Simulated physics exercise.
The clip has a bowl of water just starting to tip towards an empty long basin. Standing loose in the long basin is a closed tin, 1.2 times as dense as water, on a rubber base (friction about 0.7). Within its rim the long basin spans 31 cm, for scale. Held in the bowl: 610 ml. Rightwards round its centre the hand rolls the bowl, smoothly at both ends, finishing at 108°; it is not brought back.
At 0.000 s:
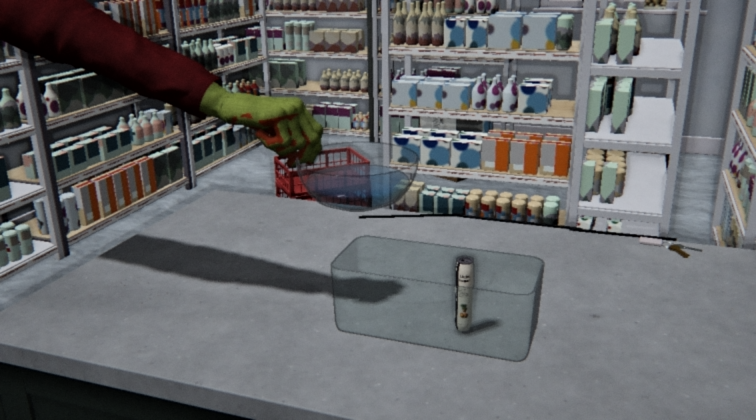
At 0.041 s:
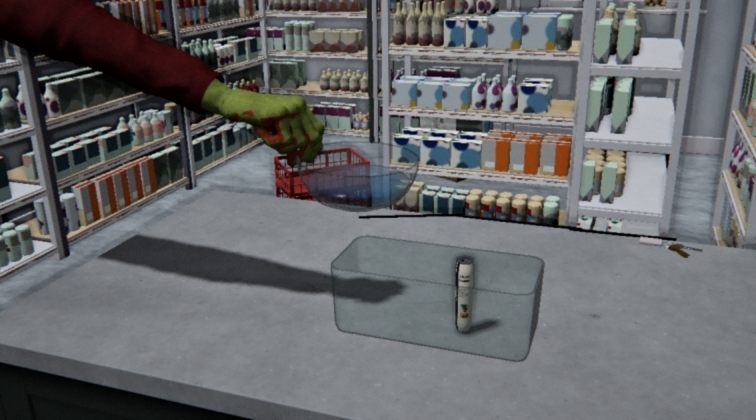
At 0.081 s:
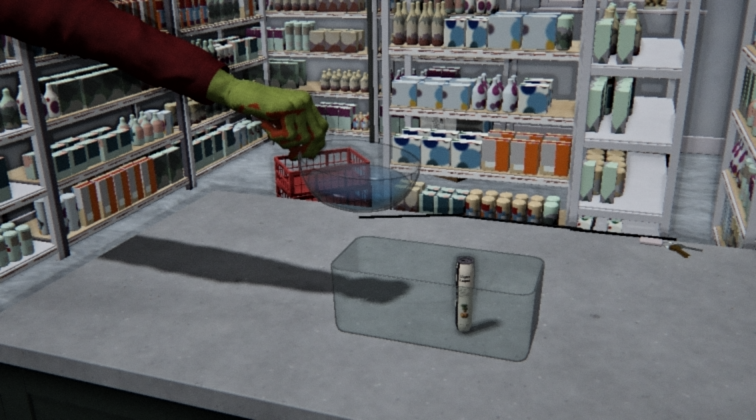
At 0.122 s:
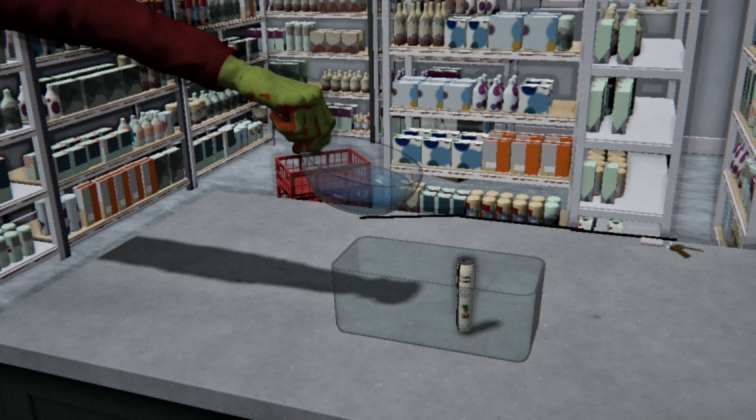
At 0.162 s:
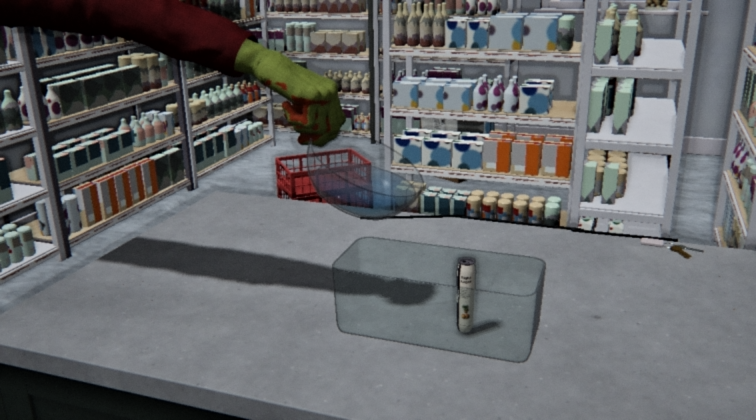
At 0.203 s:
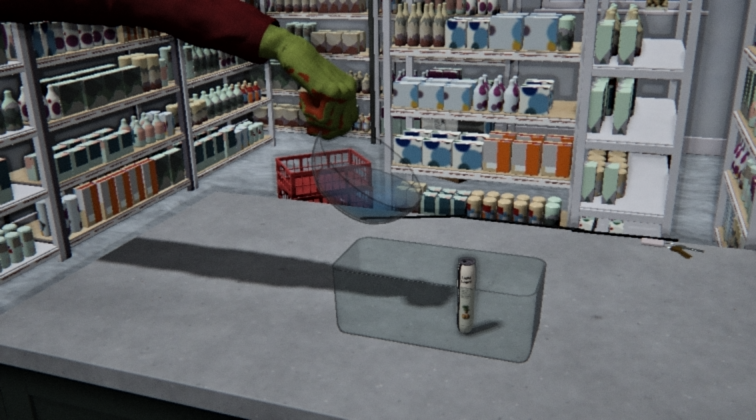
Green-gloved hand tilting a clear bowl of water rightwards above a transparent long basin with a small upright tin standing inside.
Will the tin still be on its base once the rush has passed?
No, it gets tipped over.
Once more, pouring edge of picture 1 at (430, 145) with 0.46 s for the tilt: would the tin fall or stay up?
It tumbles.
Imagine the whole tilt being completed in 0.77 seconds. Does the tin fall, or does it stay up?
It tumbles over, then.
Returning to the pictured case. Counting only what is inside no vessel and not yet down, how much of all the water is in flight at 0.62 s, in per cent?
Around 7 per cent of the liquid is in flight.
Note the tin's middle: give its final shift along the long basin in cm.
Looks like roughly 7.5 cm in total.
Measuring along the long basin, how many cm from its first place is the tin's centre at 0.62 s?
Centre to centre, close to 0 cm.
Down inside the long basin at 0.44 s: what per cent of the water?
I'd estimate some 78 percent of the liquid.
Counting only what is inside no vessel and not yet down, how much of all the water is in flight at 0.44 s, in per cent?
Share: Roughly 20 per cent.
By 0.44 s the tilt is 104° and 3 per cent is still to pour; the tin stands where it began.
By 0.62 s the tilt is 108° and 0 per cent is still to pour; the tin stands where it began.
By 0.81 s the tilt is 108° and 0 per cent is still to pour; the tin leans 21°.
By 1.01 s the tilt is 108° and 0 per cent is still to pour; the tin lies on its side.
At rest the tin lies on its side.
